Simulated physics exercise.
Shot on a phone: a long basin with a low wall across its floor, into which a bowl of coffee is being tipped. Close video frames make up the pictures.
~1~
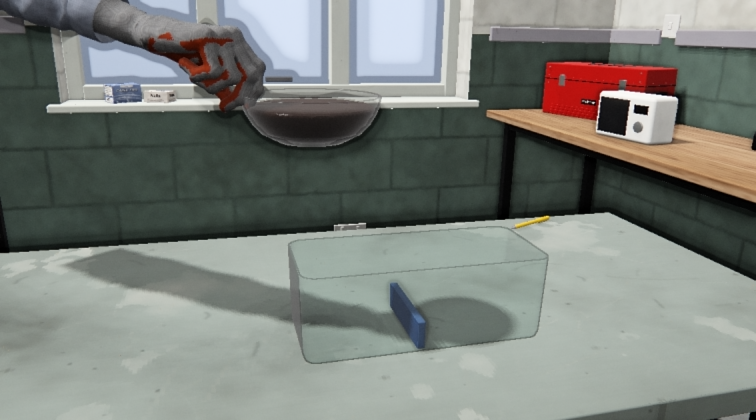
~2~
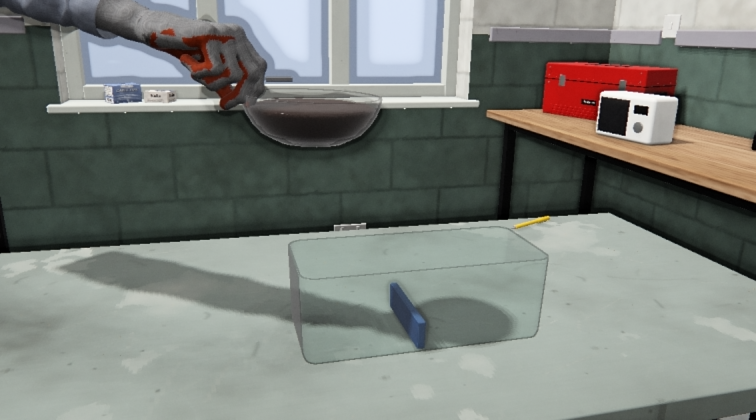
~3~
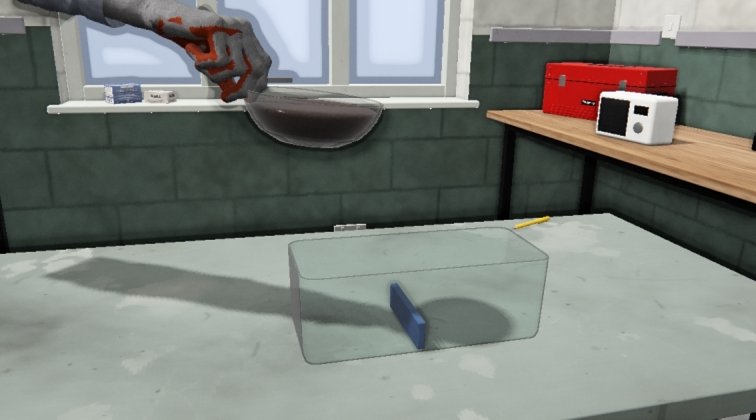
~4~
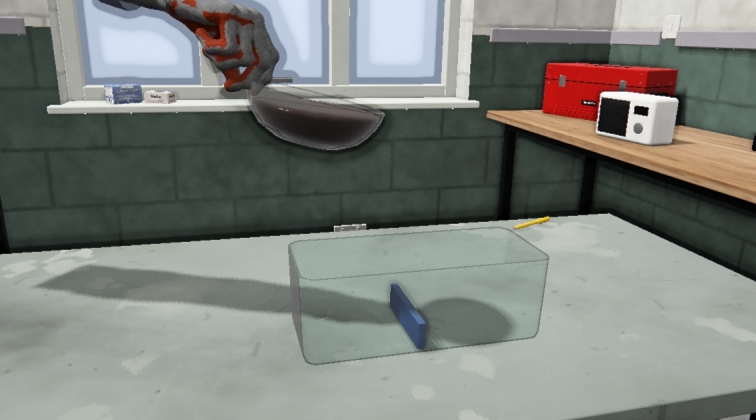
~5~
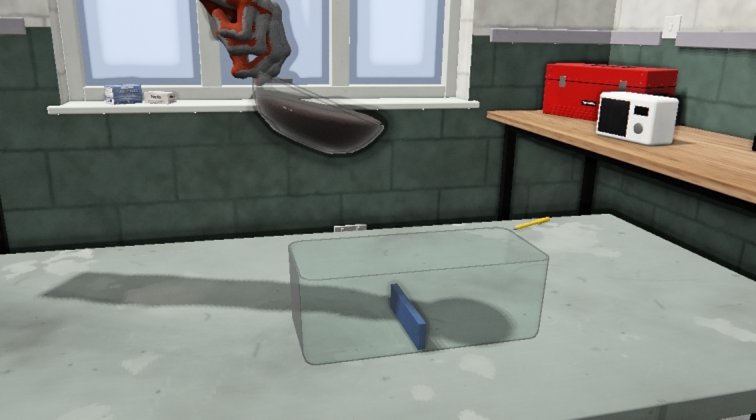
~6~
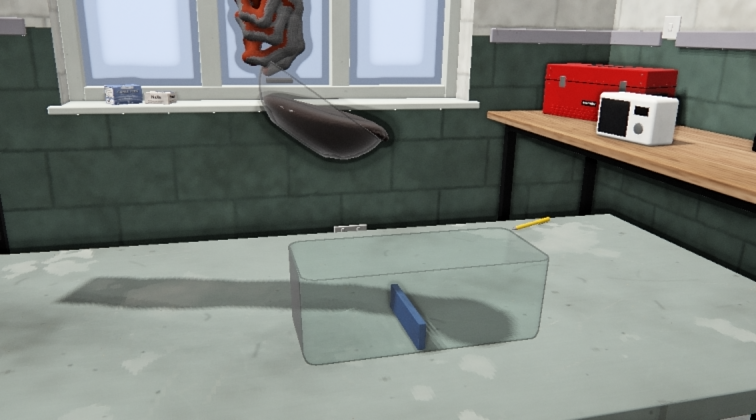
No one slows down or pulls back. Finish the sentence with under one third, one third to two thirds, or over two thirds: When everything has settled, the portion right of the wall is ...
When everything has settled, the portion right of the wall is one third to two thirds.
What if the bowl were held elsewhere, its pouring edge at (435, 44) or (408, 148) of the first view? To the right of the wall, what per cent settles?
It comes out at around 70 percent and then around 70 percent.
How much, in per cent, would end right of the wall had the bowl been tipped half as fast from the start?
Roughly 70 in a hundred.
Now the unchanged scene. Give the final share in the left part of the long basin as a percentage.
Around 40 percent.
A moment on, the bowl is tipped right over and 1 per cent is still to pour, 10 is left of the wall and 34 right of it.
Next, the bowl is tipped right over and 0 per cent is still to pour, 35 is left of the wall and 59 right of it.
Then the bowl is tipped right over and 0 per cent is still to pour, 37 is left of the wall and 53 right of it.
Later the bowl is tipped right over and 0 per cent is still to pour, 41 is left of the wall and 55 right of it.
Finally, 41 per cent lies left of the wall, 54 right of it and 5 outside.
